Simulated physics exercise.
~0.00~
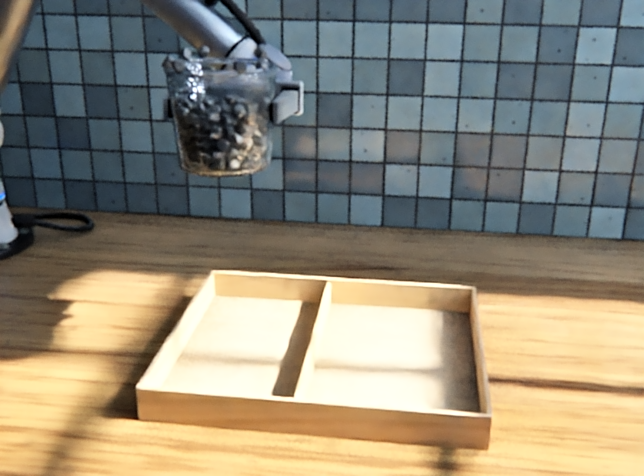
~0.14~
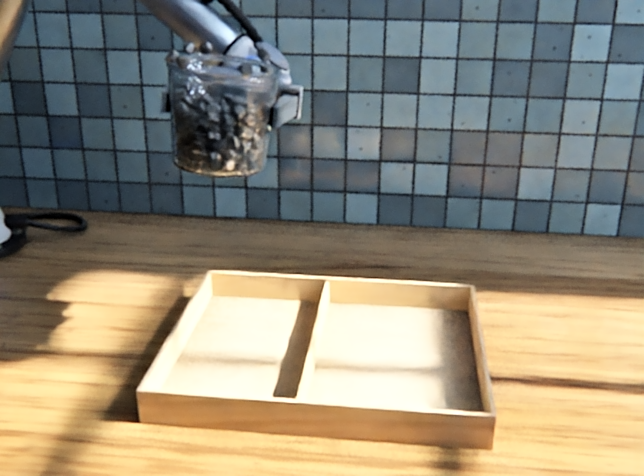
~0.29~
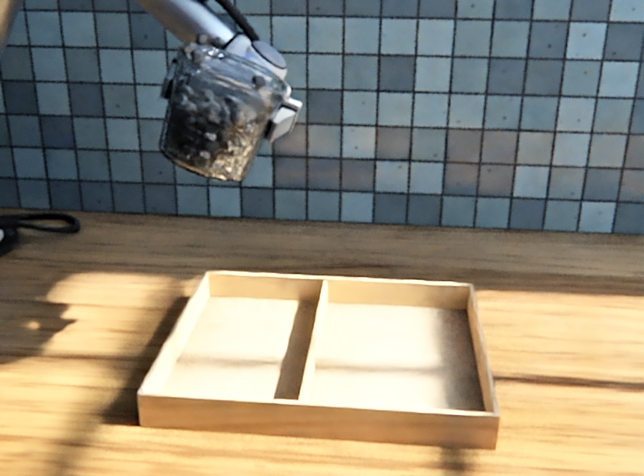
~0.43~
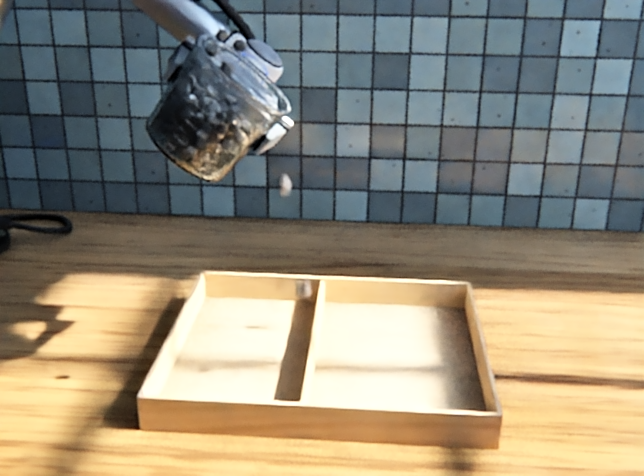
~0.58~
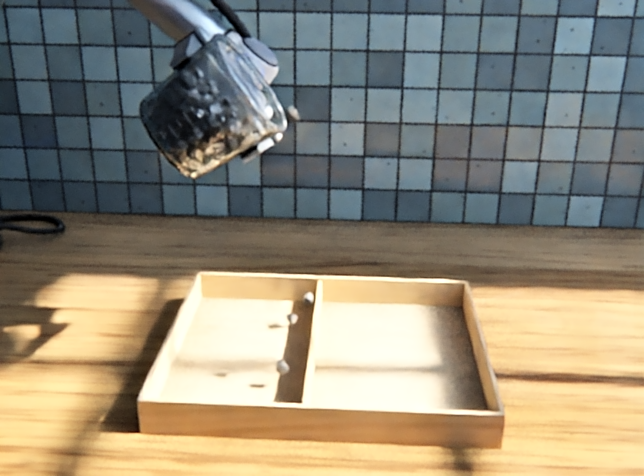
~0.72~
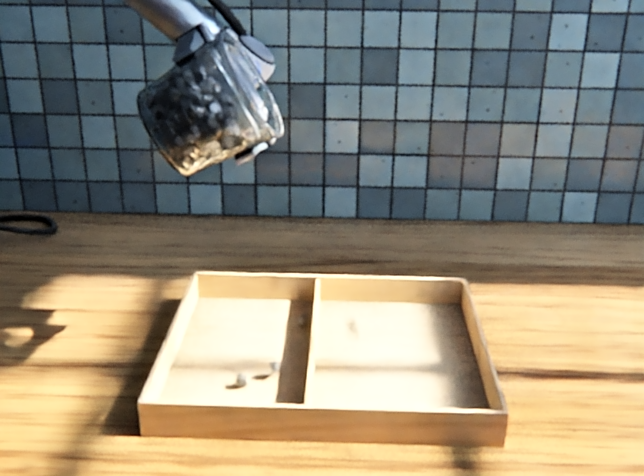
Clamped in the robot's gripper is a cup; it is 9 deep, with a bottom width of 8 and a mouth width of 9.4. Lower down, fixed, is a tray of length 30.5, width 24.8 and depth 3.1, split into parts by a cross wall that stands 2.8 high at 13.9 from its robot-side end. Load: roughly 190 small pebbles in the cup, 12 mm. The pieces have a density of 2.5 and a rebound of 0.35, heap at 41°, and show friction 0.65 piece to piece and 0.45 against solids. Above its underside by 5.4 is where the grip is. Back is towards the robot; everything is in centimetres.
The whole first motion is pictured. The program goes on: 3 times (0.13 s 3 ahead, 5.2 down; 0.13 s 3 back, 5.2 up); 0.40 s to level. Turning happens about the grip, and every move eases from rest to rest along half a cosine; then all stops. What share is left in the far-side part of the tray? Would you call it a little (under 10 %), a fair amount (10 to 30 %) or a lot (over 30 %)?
I would call it a little, under 10 %.
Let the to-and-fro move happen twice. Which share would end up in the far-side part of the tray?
Approx. 5 per cent.
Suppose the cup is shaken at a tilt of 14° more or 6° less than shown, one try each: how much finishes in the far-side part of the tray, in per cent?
It would be around 10 and 0 per cent.
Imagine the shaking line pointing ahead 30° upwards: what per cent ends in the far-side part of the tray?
You'd expect near 55 percent of it there.
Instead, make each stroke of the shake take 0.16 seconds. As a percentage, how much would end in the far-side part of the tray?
Estimate: Near 0 per cent.
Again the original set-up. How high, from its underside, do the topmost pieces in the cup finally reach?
8.5 cm.
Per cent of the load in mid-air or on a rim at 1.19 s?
About 1 per cent.
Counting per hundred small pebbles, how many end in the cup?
Roughly 95 in a hundred.
After 1.19 s, tilted 60° forward, highest piece 26 above the table; 182 in the cup, 3 in the robot-side part, 3 in the far-side part, 1 in flight or on a rim.
After 1.66 s, tilted 38° forward, highest piece 27 above the table; 179 in the cup, 5 in the far-side part, 3 in the robot-side part, 2 in flight or on a rim.
After 2.10 s, level, highest piece 29 above the table; 179 in the cup, 7 in the far-side part, 3 in the robot-side part.
After 3.15 s, level, highest piece 29 above the table; 179 in the cup, 7 in the far-side part, 3 in the robot-side part.
At rest, 179 in the cup, 7 in the far-side part, 3 in the robot-side part. That is 4 % in the far-side part of the tray.
